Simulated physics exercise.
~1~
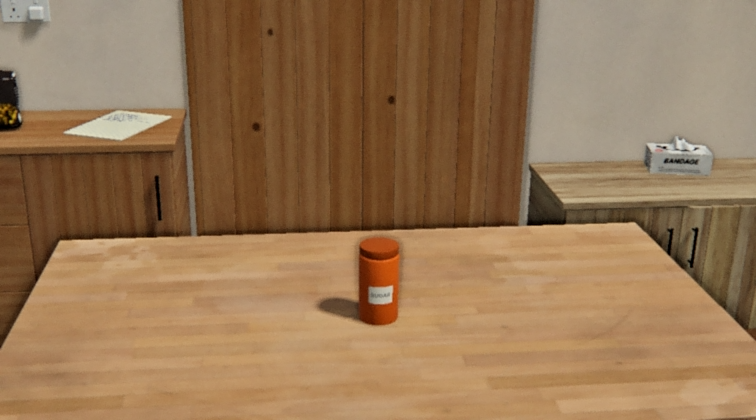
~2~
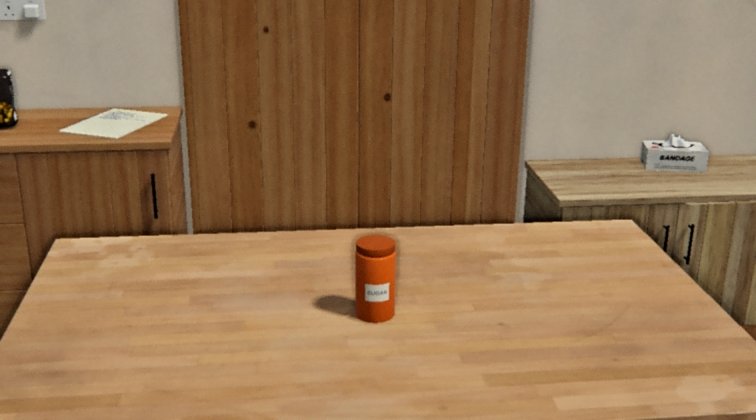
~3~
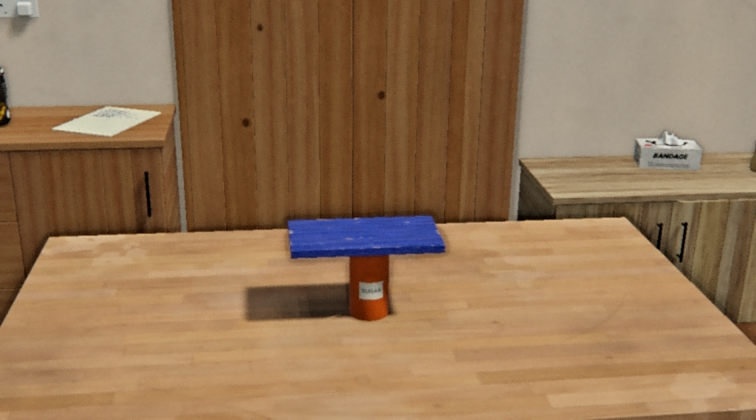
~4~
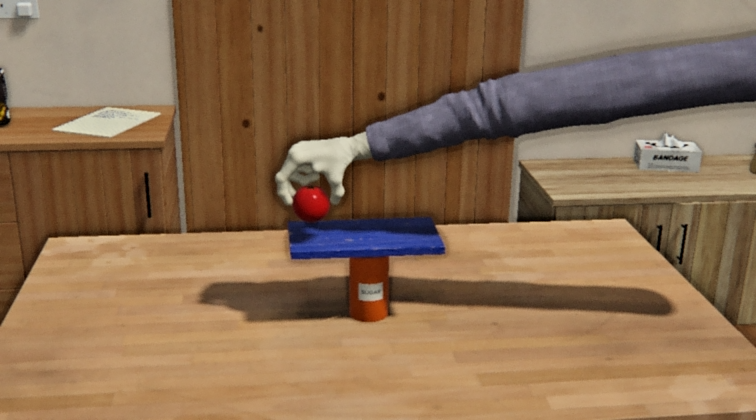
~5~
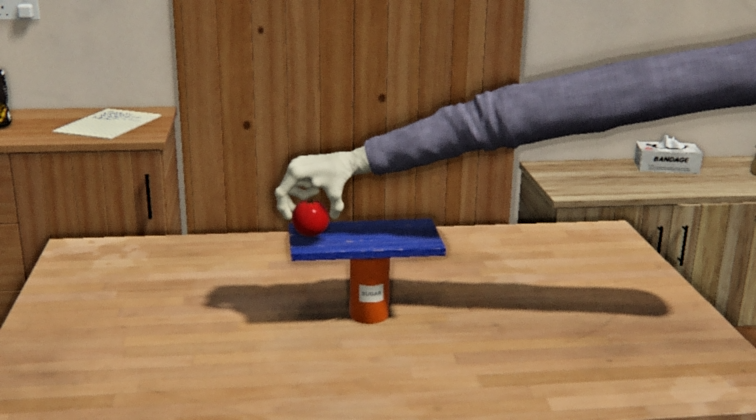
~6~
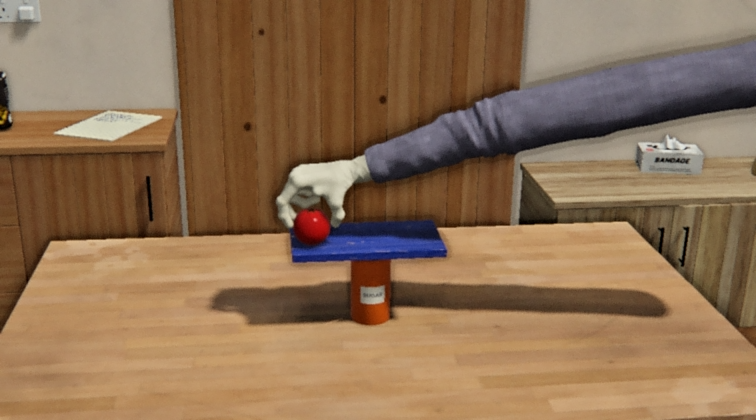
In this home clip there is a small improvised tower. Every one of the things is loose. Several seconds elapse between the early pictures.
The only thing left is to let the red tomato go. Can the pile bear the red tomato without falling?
I predict the stack won't bear it.
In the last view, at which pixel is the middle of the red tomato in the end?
Look near (287, 314) in the final picture.
Then, 0.60 s past the last view, red tomato now fallen; blue board rocked 36° from its first pose.
Then, 0.70 s past the last view, blue board rocked 52° from its first pose.
Then, 0.80 s past the last view, blue board rocked 67° from its first pose.
Finally, fallen, red tomato; down or leaning hard in the stack, blue board; orange jar still in place. Final places as the last picture's camera would see them, red tomato near (287, 314). The stack gives way.
